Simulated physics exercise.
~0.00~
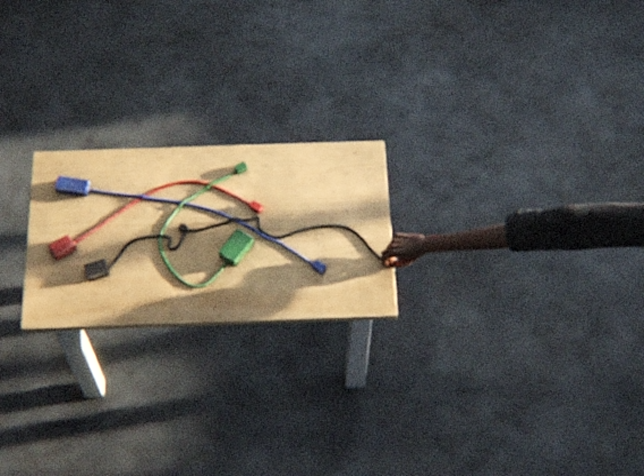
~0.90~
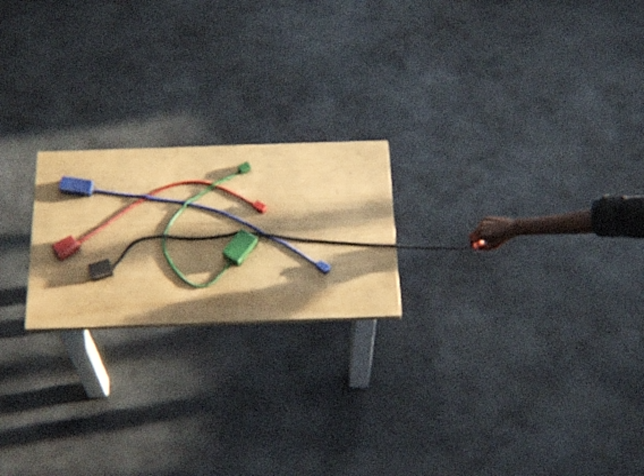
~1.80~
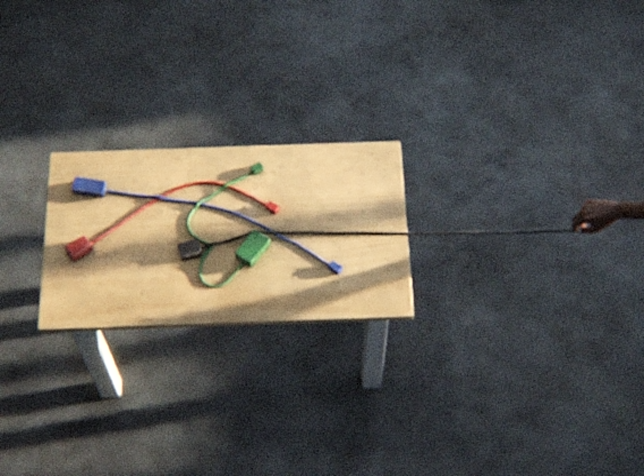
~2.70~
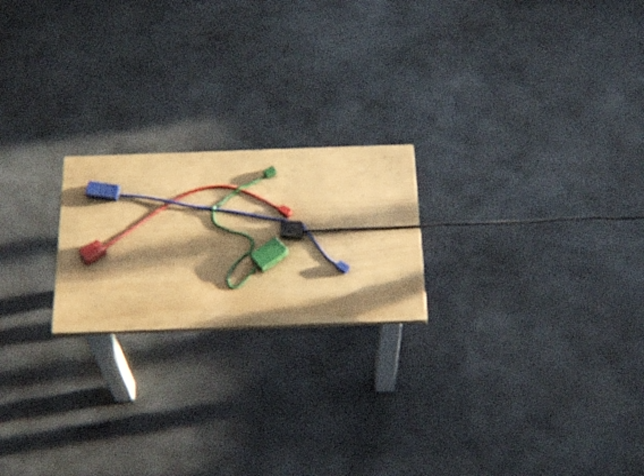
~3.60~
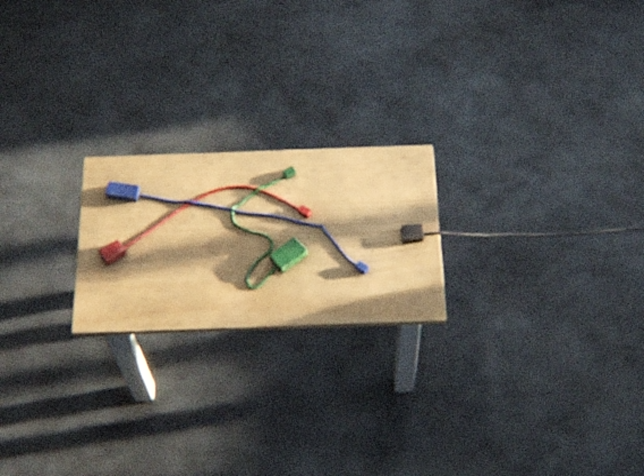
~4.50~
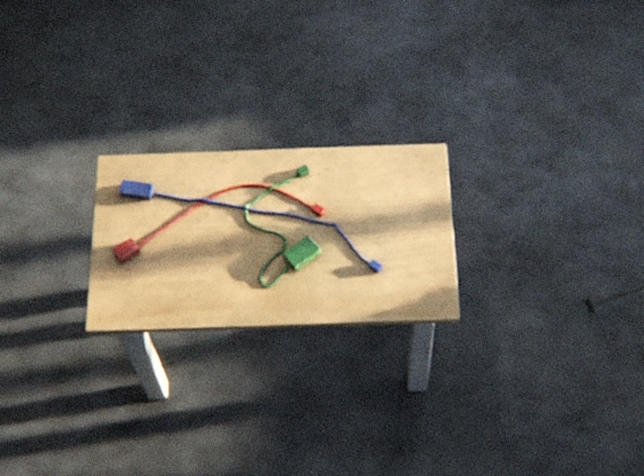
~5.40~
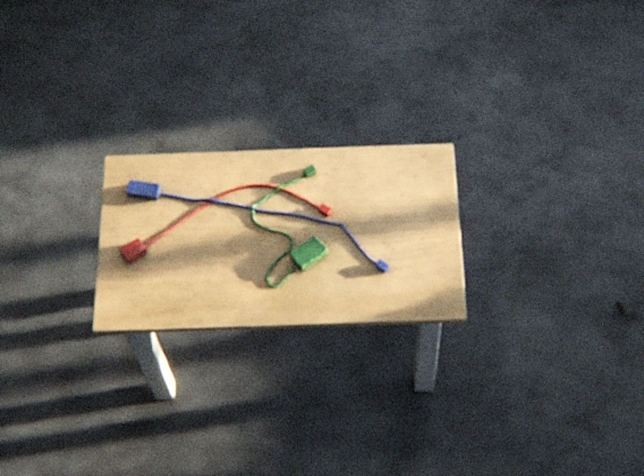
A black cable with a small charger at its left end lies tangled with blue, red and green ones on a pale wooden table, seen from above against a dark floor. A dark-sleeved arm at the right grips its free end and pulls it taut. The hand draws away to the right and out of view, dragging the black charger across the tabletop and shifting the green cable and the blue cable's right portion. The charger slides off the right edge and drops to the floor, leaving the other three cables on the table.
